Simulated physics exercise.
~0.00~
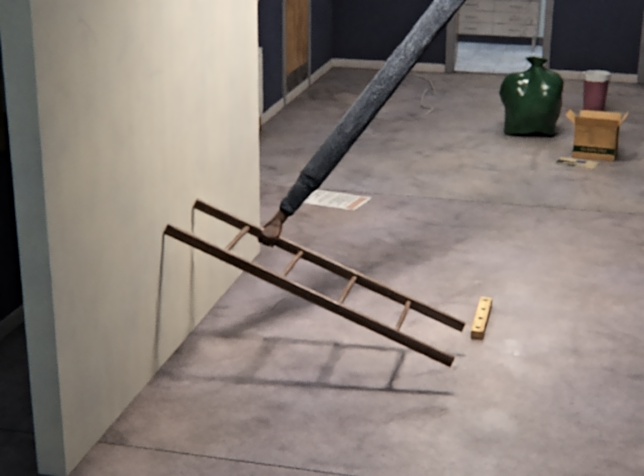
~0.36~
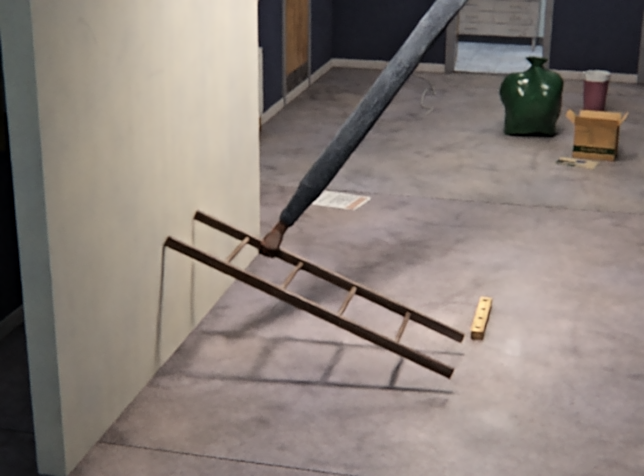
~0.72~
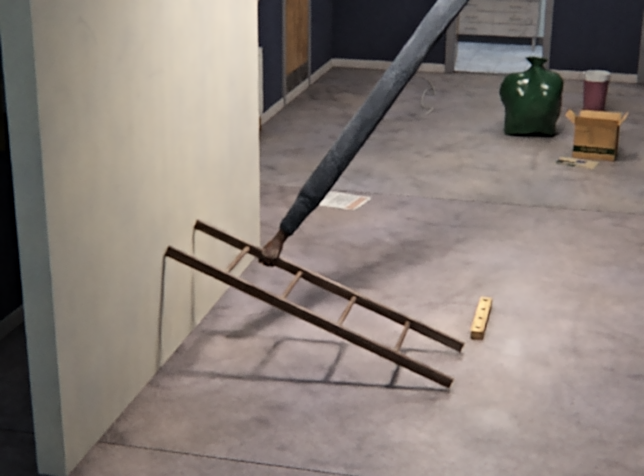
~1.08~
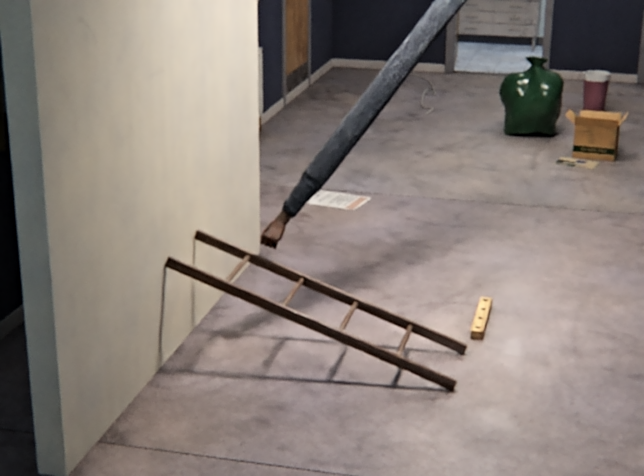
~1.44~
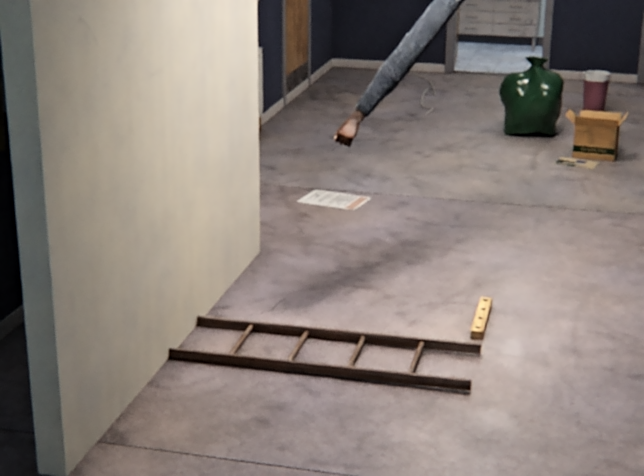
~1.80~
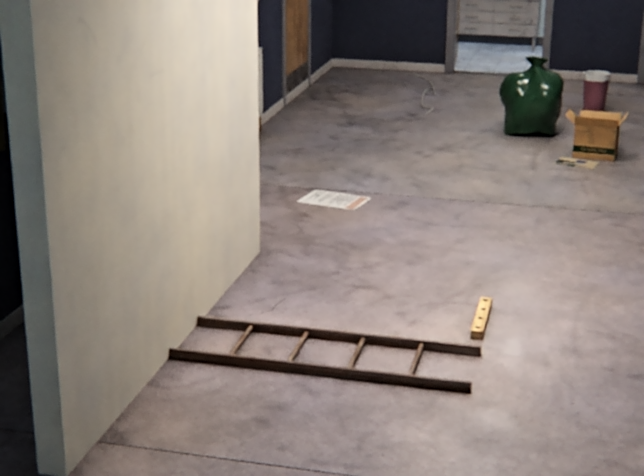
A hand lowered a brown, ladder-like rack that leaned against a pale wall, then let go and drew back. The rack slid down the wall and dropped flat on the hard floor, where it stayed beside a small wooden batten.
